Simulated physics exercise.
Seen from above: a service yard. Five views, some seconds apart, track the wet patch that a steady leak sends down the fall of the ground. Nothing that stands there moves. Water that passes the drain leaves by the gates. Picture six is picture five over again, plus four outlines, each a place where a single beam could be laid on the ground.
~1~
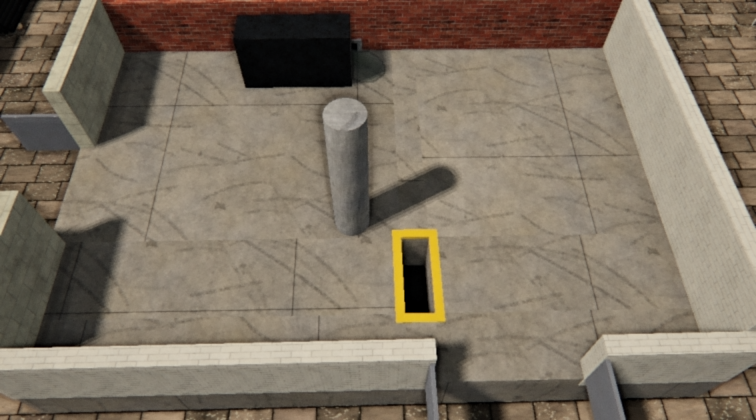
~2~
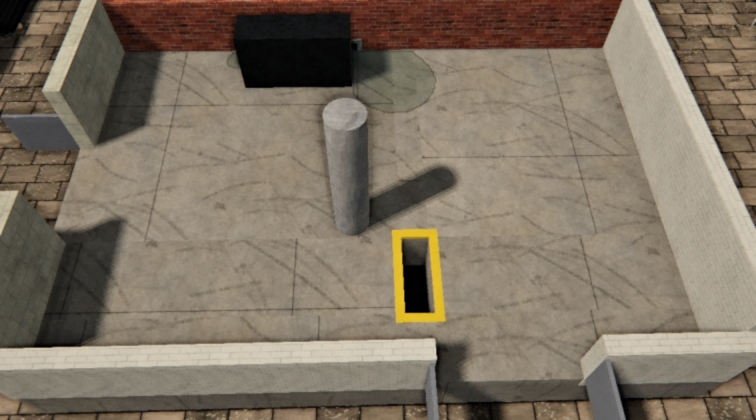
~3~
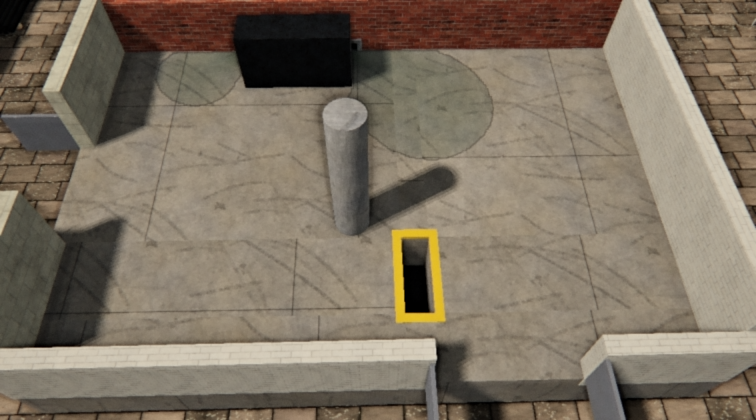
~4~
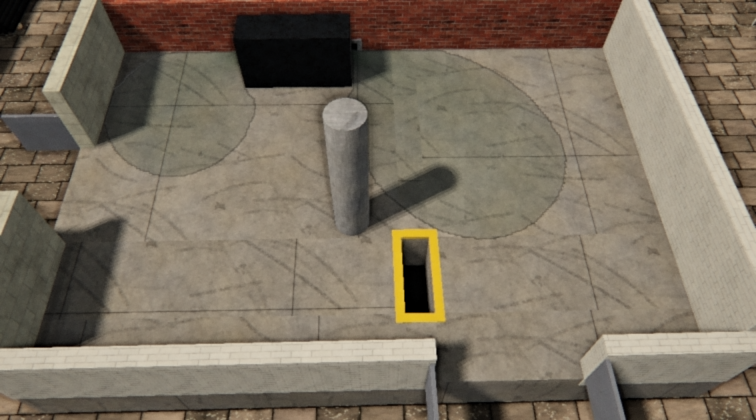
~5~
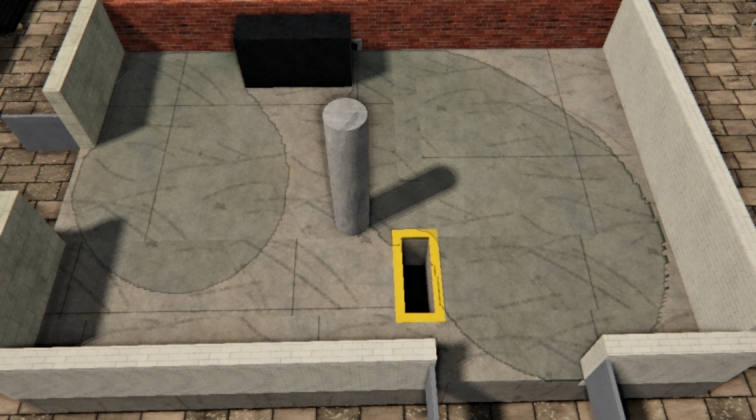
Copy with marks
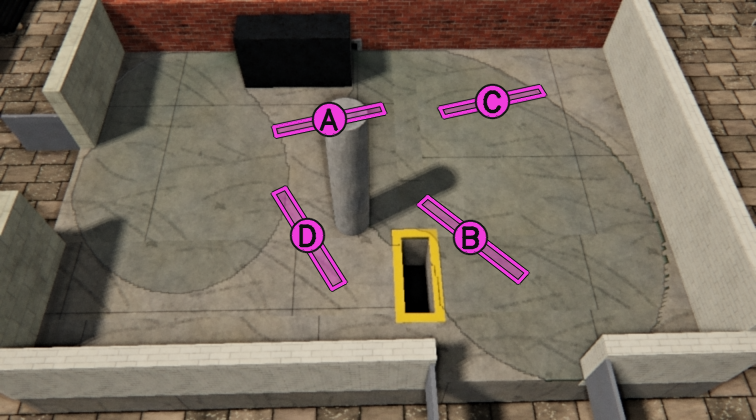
A walled service yard with a scuffed grey concrete floor is seen from above, with paving outside its walls. A black box stands against the red brick wall at the back, a grey column rises near the middle, and a yellow-edged gully lies in front of it. From beside the box, a thin greenish wet patch spreads forward on both sides, the right one wider, reaching the gully and front wall.
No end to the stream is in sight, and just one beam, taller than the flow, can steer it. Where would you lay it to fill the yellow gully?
Take C.
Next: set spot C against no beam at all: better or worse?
Better.
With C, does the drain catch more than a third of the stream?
No, it does not.
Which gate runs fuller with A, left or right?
The right gate.
On the marked copy, A from (275, 131) to (382, 108); B from (423, 200) to (522, 277); C from (442, 112) to (541, 90); D from (279, 190) to (338, 285).
With A, about 9 % of the stream goes into the yellow gully, about 90 % out by the gates.
With B, about 11 % of the stream goes into the yellow gully, about 88 % out by the gates.
With C, about 16 % of the stream goes into the yellow gully, about 83 % out by the gates.
With D, about 12 % of the stream goes into the yellow gully, about 87 % out by the gates.
